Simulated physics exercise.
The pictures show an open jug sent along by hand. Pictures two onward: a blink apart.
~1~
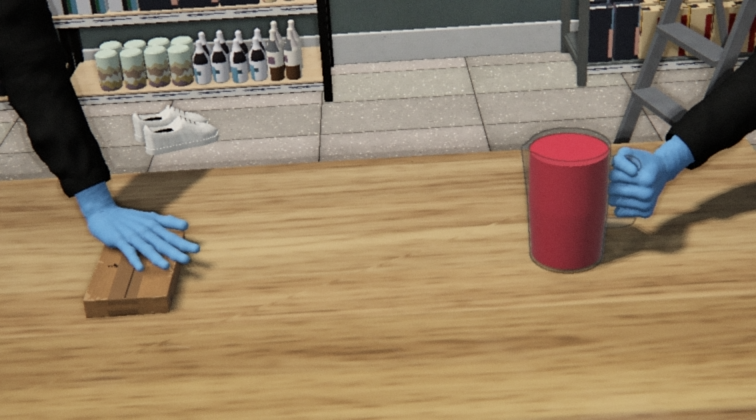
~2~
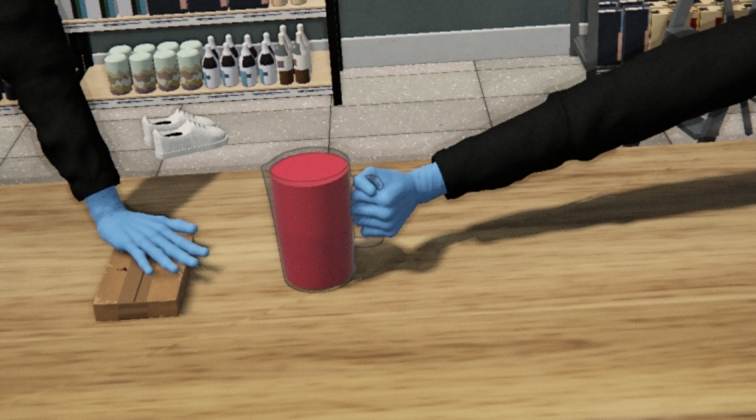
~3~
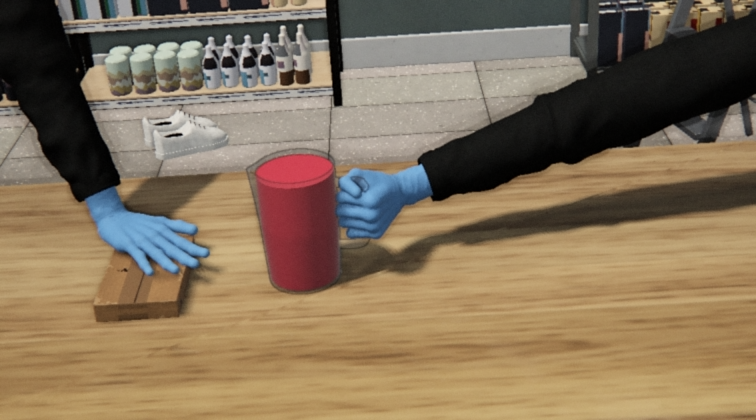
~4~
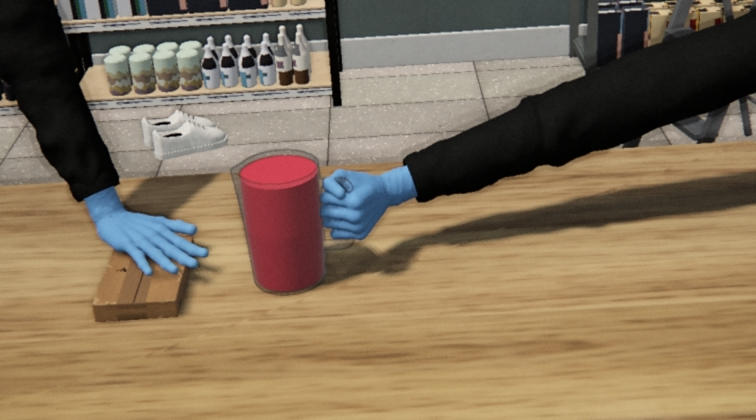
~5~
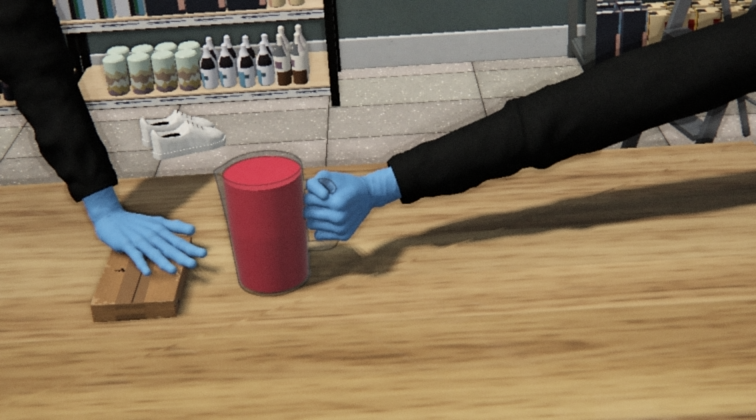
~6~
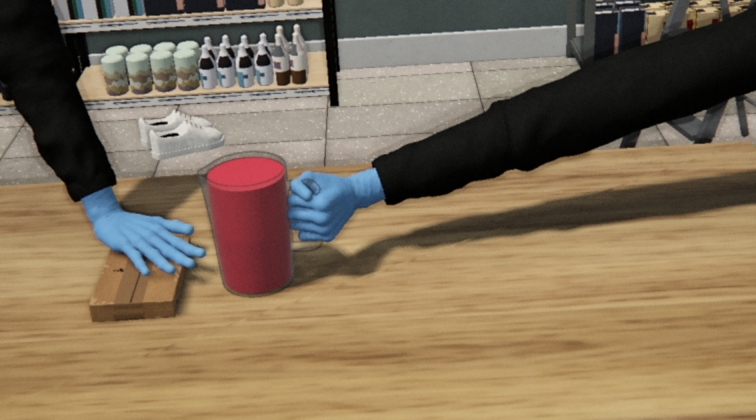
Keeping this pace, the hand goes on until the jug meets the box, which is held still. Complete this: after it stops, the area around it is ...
After it stops, the area around it is wet in places.
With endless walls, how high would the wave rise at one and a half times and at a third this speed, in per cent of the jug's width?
About 30 % and 5 %.
Soon after, the jug meets the box.
Later, the squash surges up the wall; some has gone over its rim.
In the end, the jug stands at the box; some has gone over its rim.
